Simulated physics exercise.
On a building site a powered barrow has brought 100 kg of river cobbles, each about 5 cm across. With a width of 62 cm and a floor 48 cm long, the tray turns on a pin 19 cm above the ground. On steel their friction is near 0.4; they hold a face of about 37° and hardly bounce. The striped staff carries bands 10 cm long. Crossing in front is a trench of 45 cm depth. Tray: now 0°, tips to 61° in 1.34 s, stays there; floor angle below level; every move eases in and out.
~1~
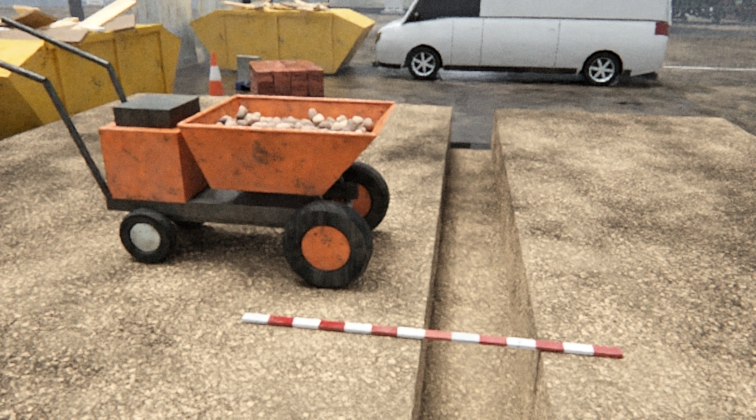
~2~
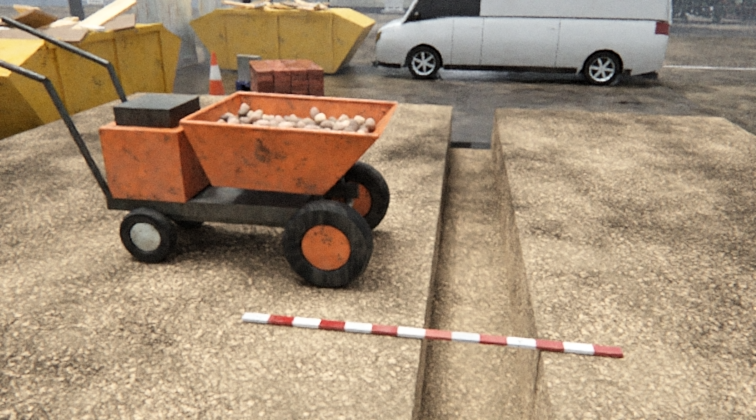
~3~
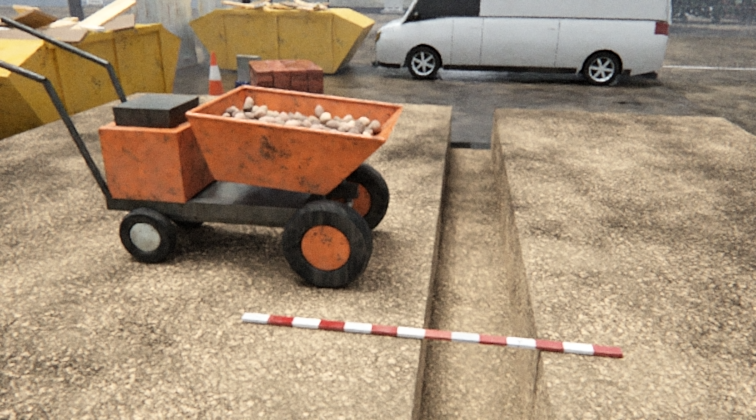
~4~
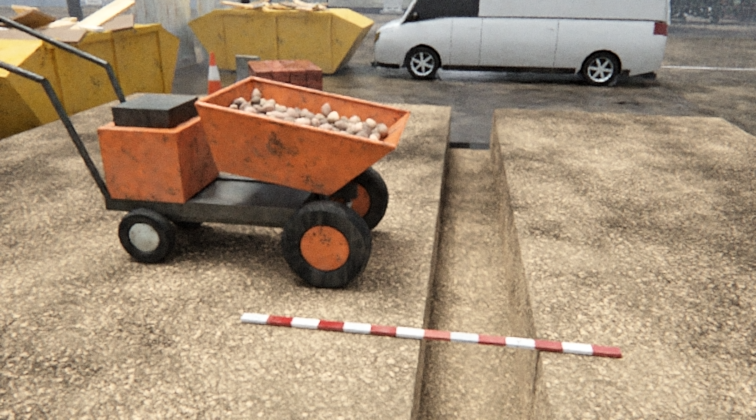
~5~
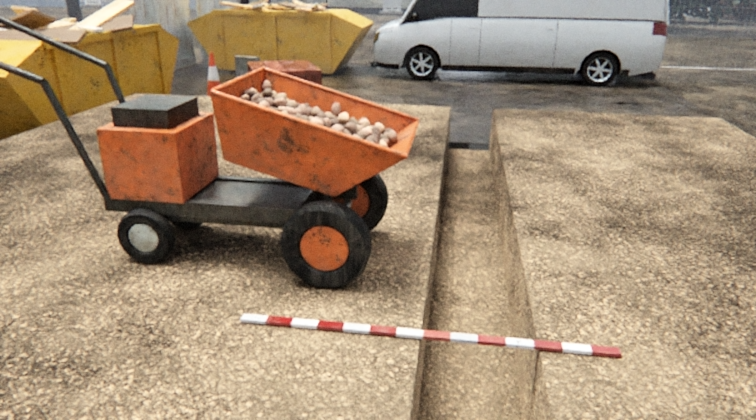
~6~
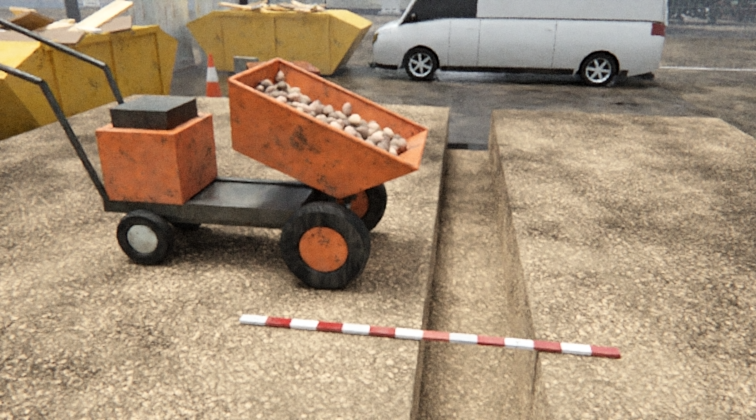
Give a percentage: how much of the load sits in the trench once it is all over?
88 %.
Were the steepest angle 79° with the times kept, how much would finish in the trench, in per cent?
Around 100 per cent would finish in the trench.
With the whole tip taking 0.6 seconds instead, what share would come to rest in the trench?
Expected share: Around 80%.
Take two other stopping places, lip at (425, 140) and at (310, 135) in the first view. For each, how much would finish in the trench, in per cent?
55 %, then 70 %.
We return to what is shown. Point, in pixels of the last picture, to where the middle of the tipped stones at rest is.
At about pixel (477, 340) in the last view.
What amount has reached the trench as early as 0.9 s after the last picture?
Approx. 15 % of the load.
Then, 0.4 s after the last picture the floor is at 52°, 100 % in the tray; the foremost stones are at (433, 200).
Then, 0.9 s after the last picture the floor is at 61°, 83 % in the tray, 16 % in the trench; the foremost stones are at (507, 298).
Then, 1.2 s after the last picture the floor is at 61°, 52 % in the tray, 45 % in the trench, 2 % past the trench; the foremost stones are at (579, 268).
Then, 3.2 s after the last picture the floor is at 61°, 10 % in the tray, 88 % in the trench, 2 % past the trench; the foremost stones are at (627, 273).
